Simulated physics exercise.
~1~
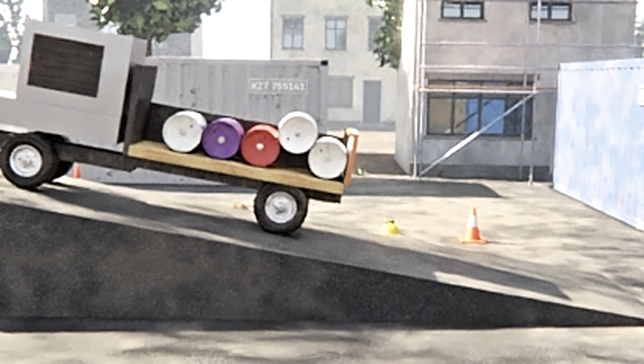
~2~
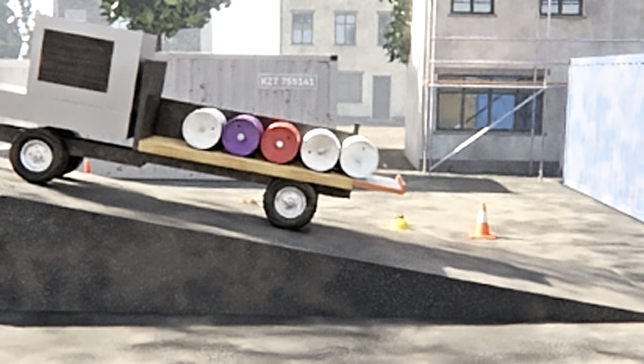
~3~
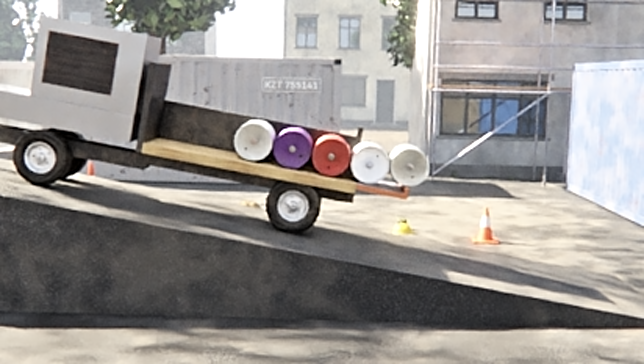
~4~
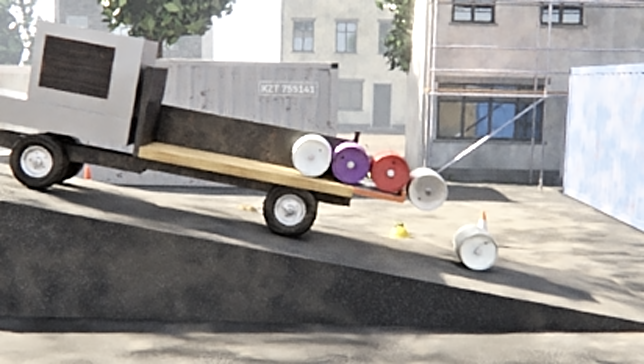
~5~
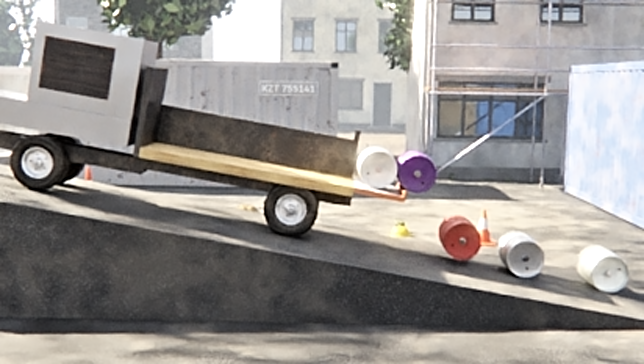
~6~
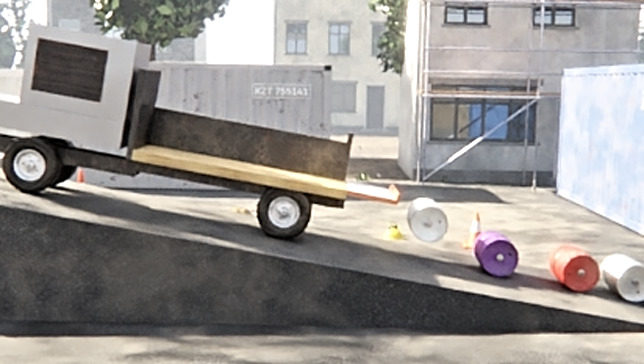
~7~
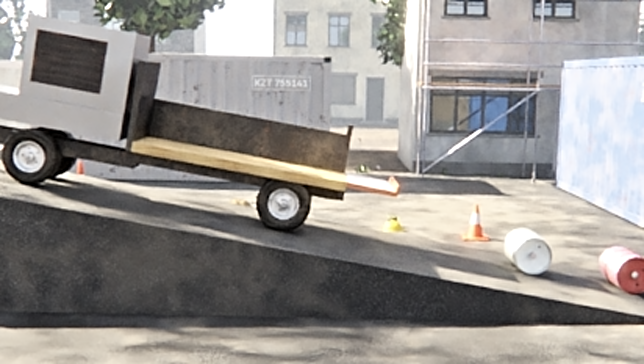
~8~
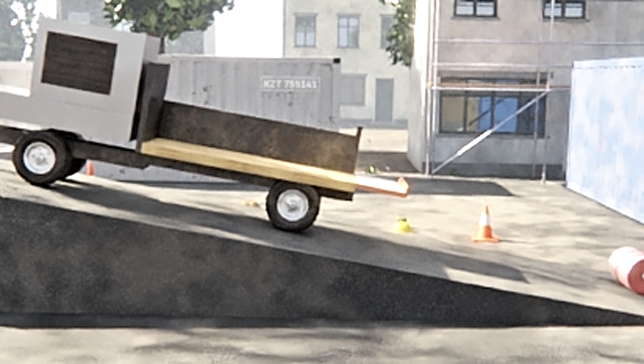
Pick-up on a ramp dropping its tailgate, white, purple and red kegs rolling right off the back and down the slope.
